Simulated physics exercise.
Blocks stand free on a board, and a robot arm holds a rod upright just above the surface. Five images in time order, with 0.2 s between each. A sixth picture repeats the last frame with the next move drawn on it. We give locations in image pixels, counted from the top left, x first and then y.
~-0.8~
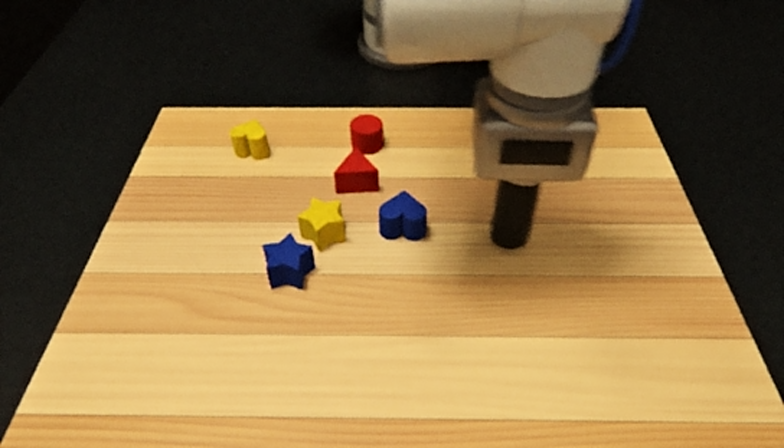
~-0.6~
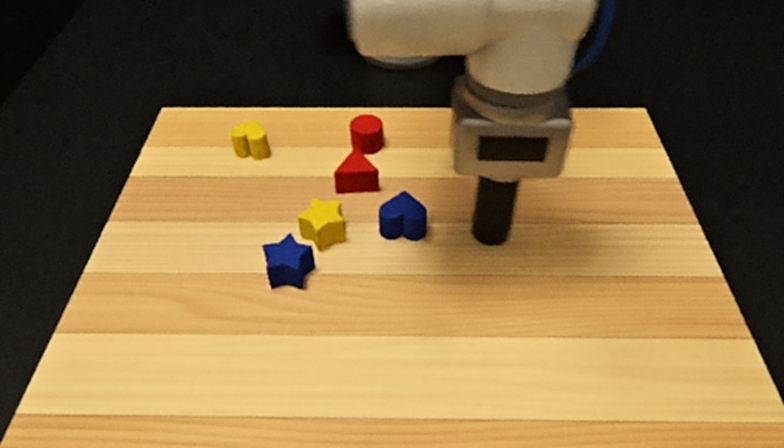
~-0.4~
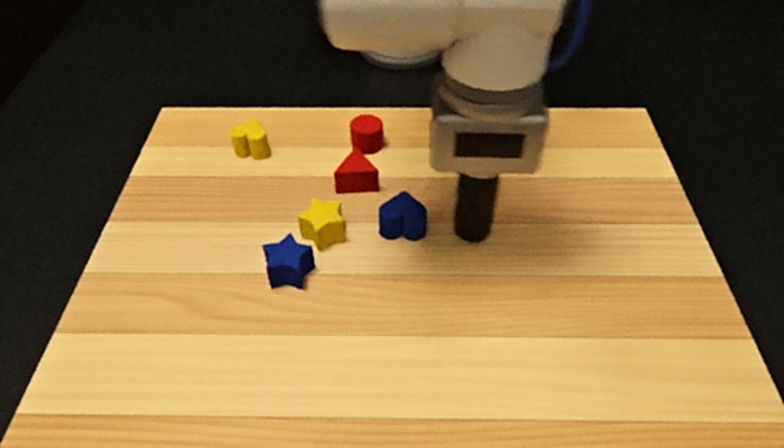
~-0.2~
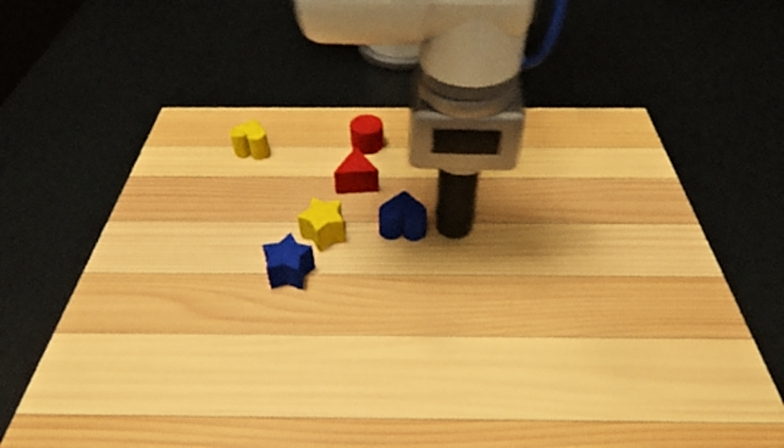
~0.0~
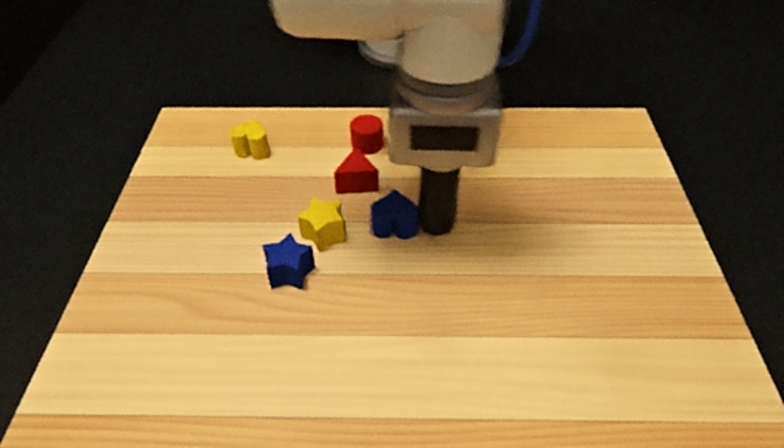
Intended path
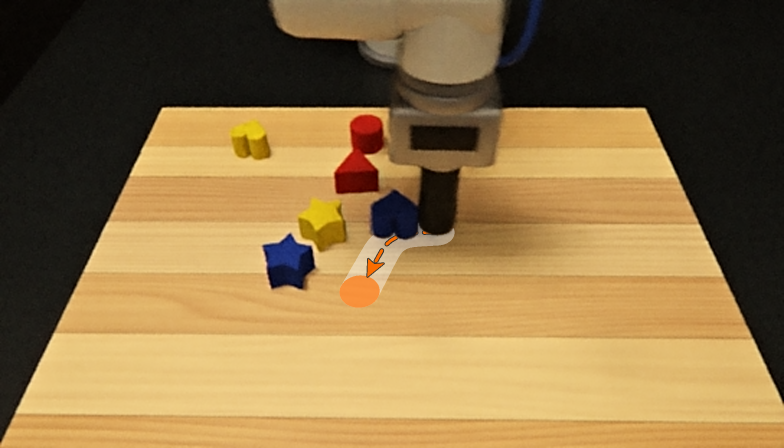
A robot arm moves its dark rod left across the board and nudges the blue heart block slightly left.
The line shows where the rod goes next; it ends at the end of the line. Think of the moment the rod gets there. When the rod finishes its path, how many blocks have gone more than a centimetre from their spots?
The count is one.
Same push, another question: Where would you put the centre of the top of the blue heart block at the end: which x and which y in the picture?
It should be at (357, 203) by then.
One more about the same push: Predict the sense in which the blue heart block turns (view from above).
Clockwise, looking down.
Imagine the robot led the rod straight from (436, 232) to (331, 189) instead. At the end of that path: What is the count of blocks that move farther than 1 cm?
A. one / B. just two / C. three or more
Letter C.
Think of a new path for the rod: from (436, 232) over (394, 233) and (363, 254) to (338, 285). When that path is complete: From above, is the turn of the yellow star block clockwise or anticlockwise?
From above, the yellow star block will be seen to turn anti-clockwise.
The drawn path runs from (436, 232) by way of (398, 237) and (376, 261) to (360, 291).
The first path, step by step. One third of the way, rod (397, 228); blue heart block (361, 201), turned 35° clockwise.
Two thirds of the way, rod (375, 253); blue heart block (357, 203), turned 55° clockwise.
At the end, rod (359, 283); yellow star block not moved; blue heart block (357, 203), turned 55° clockwise.
